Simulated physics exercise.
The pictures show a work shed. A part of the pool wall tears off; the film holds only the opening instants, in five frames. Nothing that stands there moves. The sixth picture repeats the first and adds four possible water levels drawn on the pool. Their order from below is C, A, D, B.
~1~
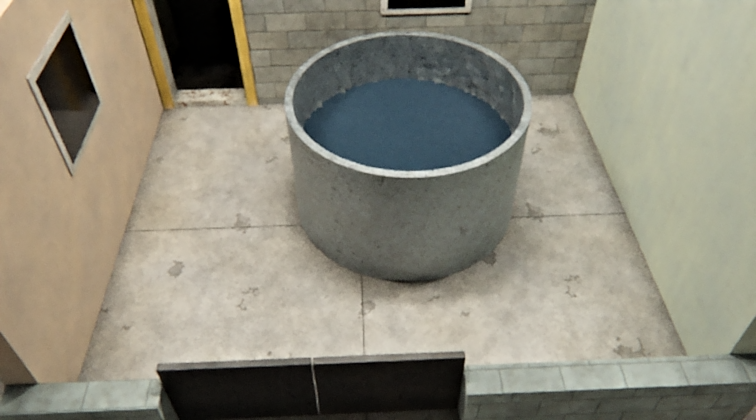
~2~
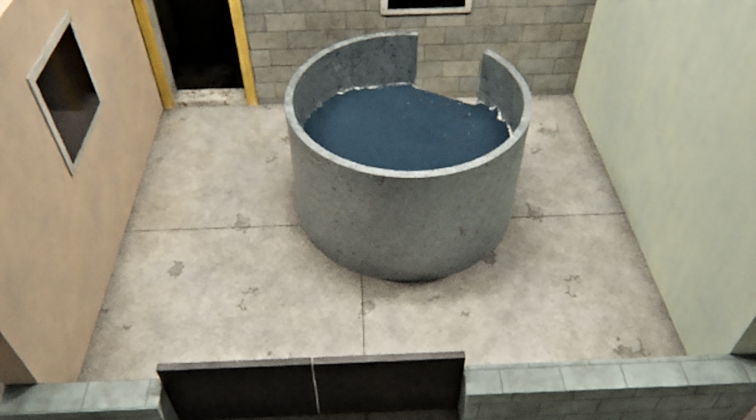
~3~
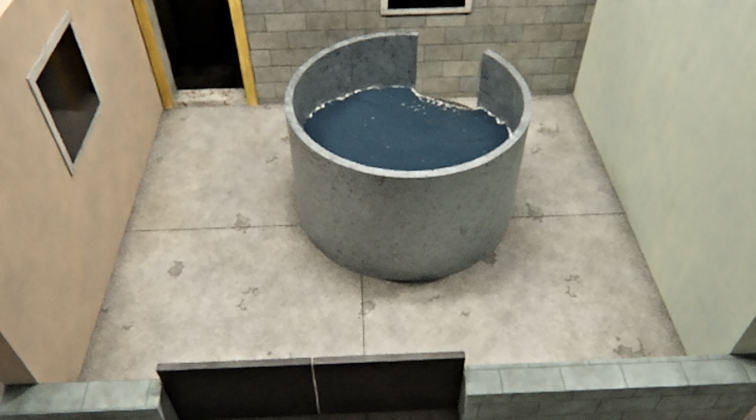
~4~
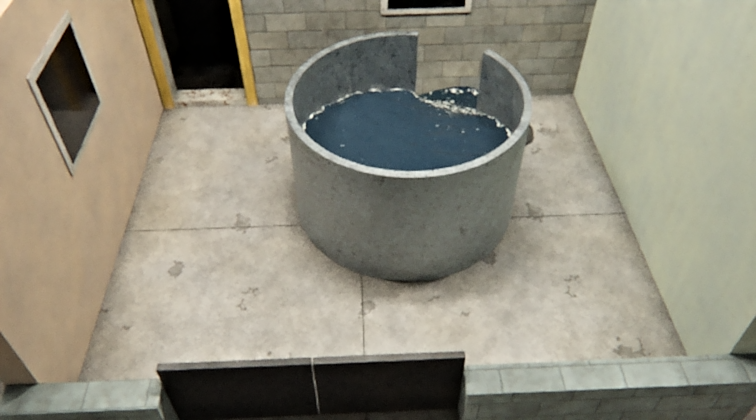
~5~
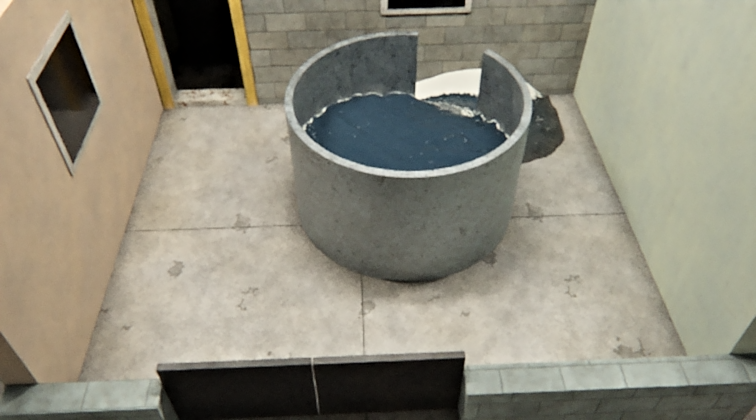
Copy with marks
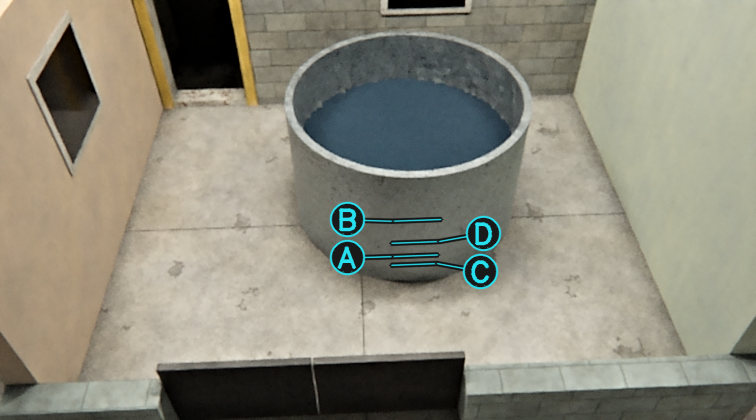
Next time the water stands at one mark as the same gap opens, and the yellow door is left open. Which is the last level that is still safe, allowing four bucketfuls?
Level D.
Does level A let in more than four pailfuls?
No, not at all.
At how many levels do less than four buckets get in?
Three.
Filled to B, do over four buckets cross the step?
Yes, it does.
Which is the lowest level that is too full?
Level B.
On the marked copy, A at (414, 255); B at (416, 220); C at (414, 264); D at (415, 242); from the bottom up C, A, D, B.
For level A, nothing gets over.
For level B, about 11 bucketfuls get in.
For level C, nothing gets over.
For level D, a splash gets over, under a bucket.
